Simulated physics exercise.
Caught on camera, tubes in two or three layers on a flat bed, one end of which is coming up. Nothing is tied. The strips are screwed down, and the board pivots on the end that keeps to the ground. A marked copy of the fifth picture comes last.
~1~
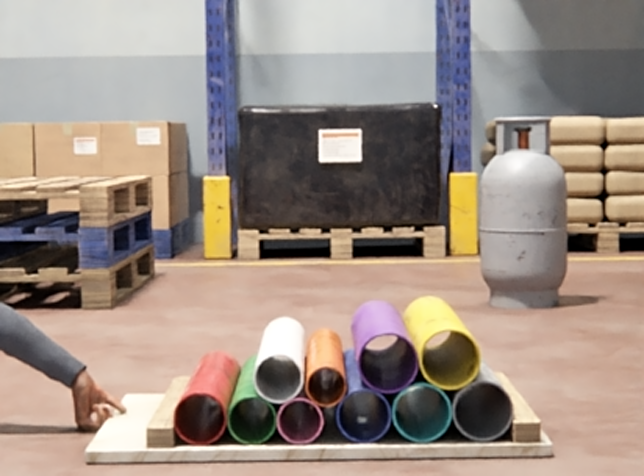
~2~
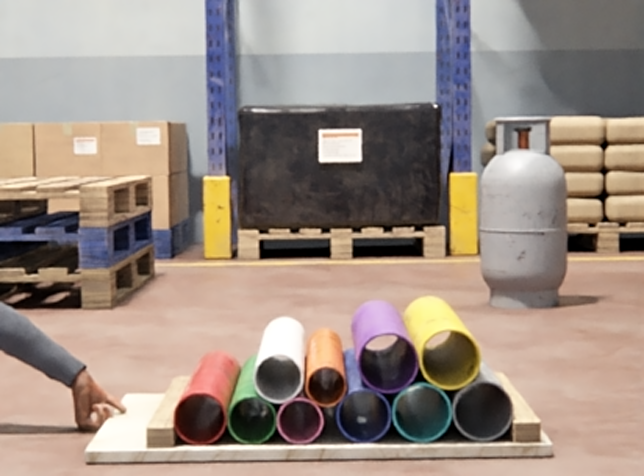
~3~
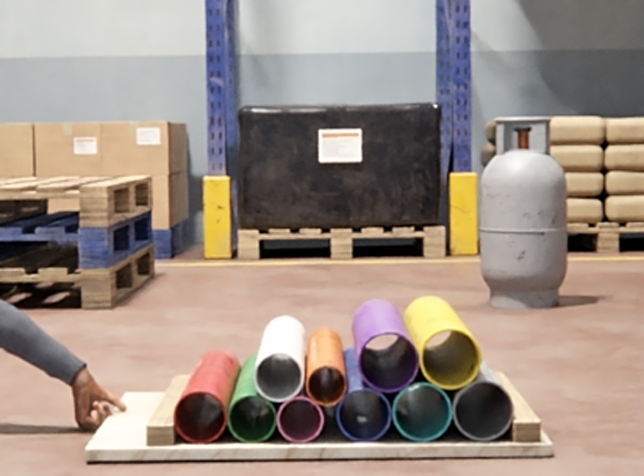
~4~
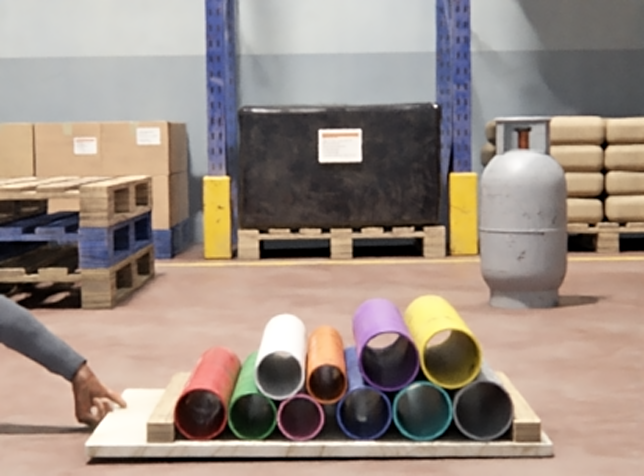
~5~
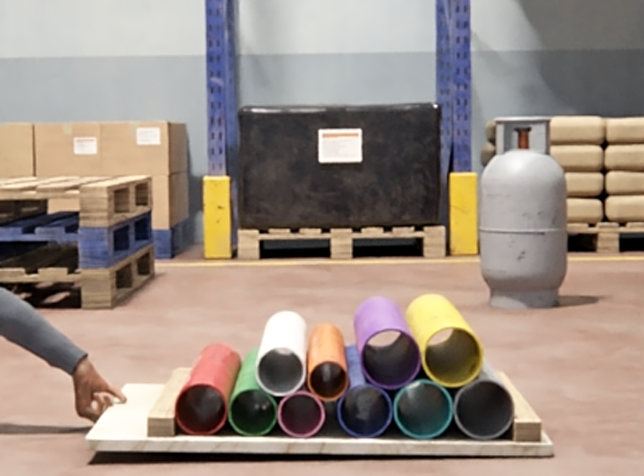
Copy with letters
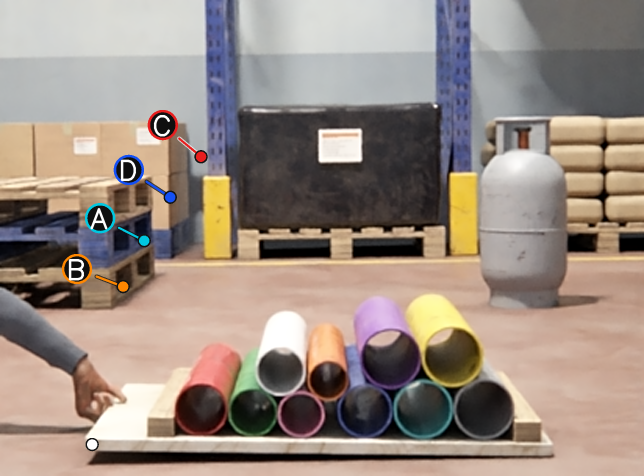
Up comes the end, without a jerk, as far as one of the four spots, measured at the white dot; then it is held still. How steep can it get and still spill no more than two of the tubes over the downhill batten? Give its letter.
Up to A.
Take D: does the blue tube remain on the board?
Yes, with D.
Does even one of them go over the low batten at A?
At A: No.
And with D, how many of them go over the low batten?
It comes to four.
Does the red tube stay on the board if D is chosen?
The red tube: Yes.
On the marked copy, A at (144, 241); B at (123, 286); C at (201, 157); D at (170, 197); the white dot at (92, 445).
With A. Early on, board at 16°.
Further on, board at 28°.
At the end, board at 28°, none over the low batten.
As for the rest, B none over the low batten; C four over the low batten (white, yellow, orange, purple); D four over the low batten (white, yellow, orange, purple).
